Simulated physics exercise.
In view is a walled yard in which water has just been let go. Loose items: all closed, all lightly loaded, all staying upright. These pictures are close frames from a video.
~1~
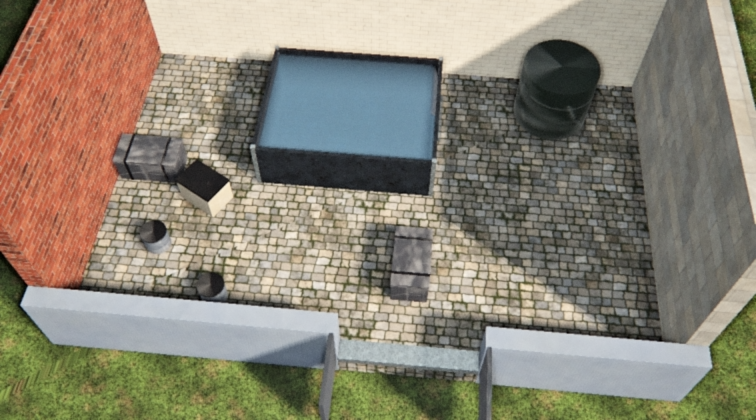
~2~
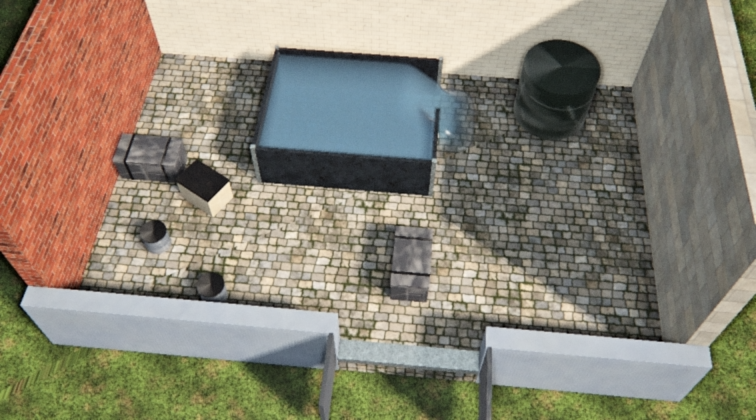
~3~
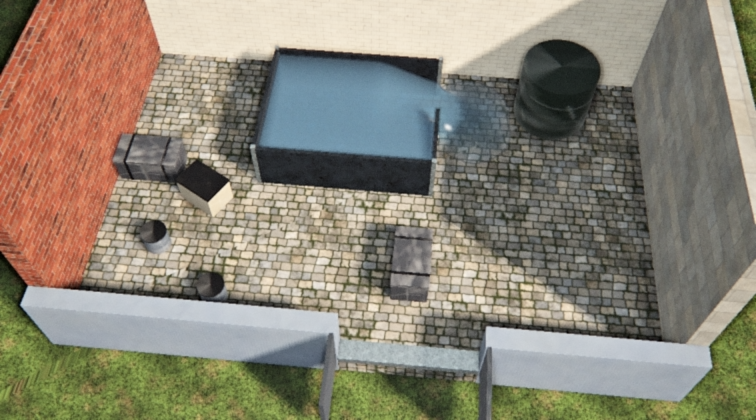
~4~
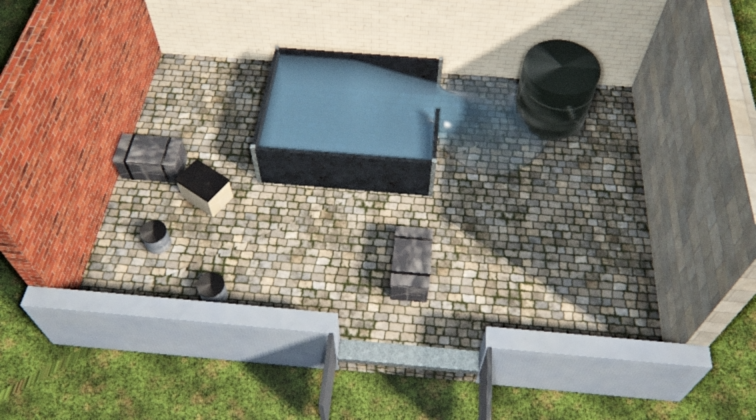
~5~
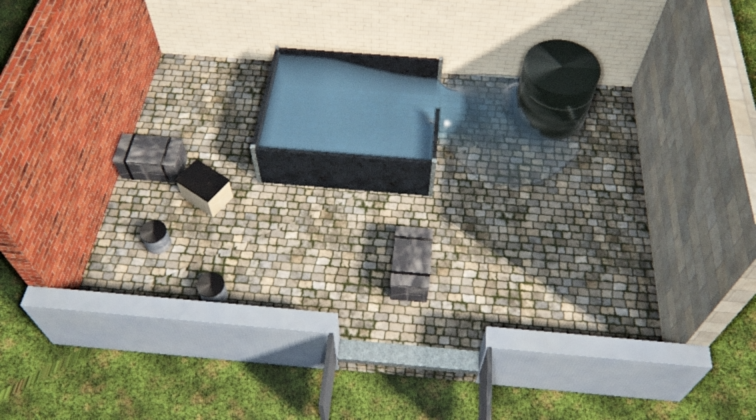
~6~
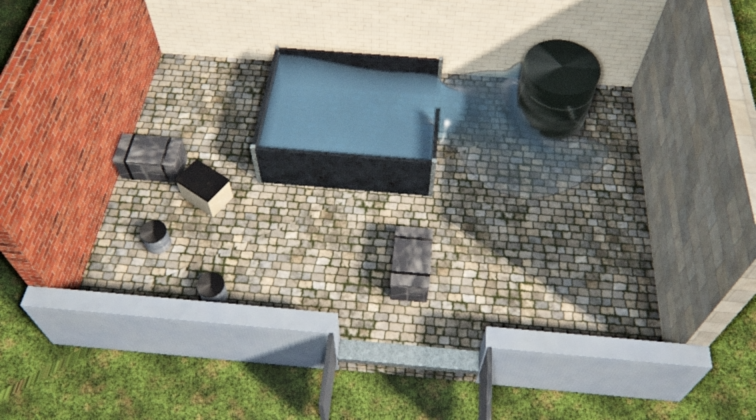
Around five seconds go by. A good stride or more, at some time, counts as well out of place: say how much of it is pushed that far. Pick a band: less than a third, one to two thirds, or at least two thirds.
The fraction is less than a third of them.
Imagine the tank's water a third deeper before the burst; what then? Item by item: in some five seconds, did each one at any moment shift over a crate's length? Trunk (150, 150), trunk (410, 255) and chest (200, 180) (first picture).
The first one: Reaches it. The second: Reaches it. The third: Doesn't reach it.
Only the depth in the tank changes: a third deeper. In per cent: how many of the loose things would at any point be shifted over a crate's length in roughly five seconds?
I reckon 60 per cent of the loose things.
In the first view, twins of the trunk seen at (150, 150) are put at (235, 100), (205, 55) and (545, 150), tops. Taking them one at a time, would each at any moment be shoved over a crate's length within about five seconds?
Listed in sequence, the answers are remains nearby, displaced a stride and displaced a stride.
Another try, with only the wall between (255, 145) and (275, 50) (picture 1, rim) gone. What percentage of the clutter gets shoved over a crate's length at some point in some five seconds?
Near 100 %.
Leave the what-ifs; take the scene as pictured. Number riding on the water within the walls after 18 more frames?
0 of them.
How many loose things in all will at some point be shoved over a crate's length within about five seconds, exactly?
Result - 1.
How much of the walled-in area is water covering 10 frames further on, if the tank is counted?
40 in a hundred, roughly.
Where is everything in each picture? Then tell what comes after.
The first frame shows a trunk at (148, 149) rests on the ground; a pail at (211, 284) rests on the ground; 0 of 5 have shifted.
The second frame shows a trunk at (148, 149), on the bottom; a pail at (211, 284), on the bottom; 0 of 5 have shifted.
The third frame shows a trunk at (148, 149) rests on the ground; a pail at (211, 284) rests on the ground; 0 of 5 have shifted.
The fourth frame shows a trunk at (148, 149), on the bottom; a pail at (211, 284), on the bottom; 0 of 5 have shifted.
The fifth frame shows a trunk at (148, 149) rests on the ground; a pail at (211, 284) rests on the ground; 0 of 5 have shifted.
The sixth frame shows a trunk at (148, 149), on the bottom; a pail at (211, 284), on the bottom; 0 of 5 have shifted.
A moment on, 0 of 5 are well off their spots; 0 afloat.
Next, 0 of 5 are well off their spots; 0 afloat.
Later, 0 of 5 are well off their spots; 0 afloat.
In the end, 1 of 5 are well off their spots, and 1 have been at some point; 0 afloat.
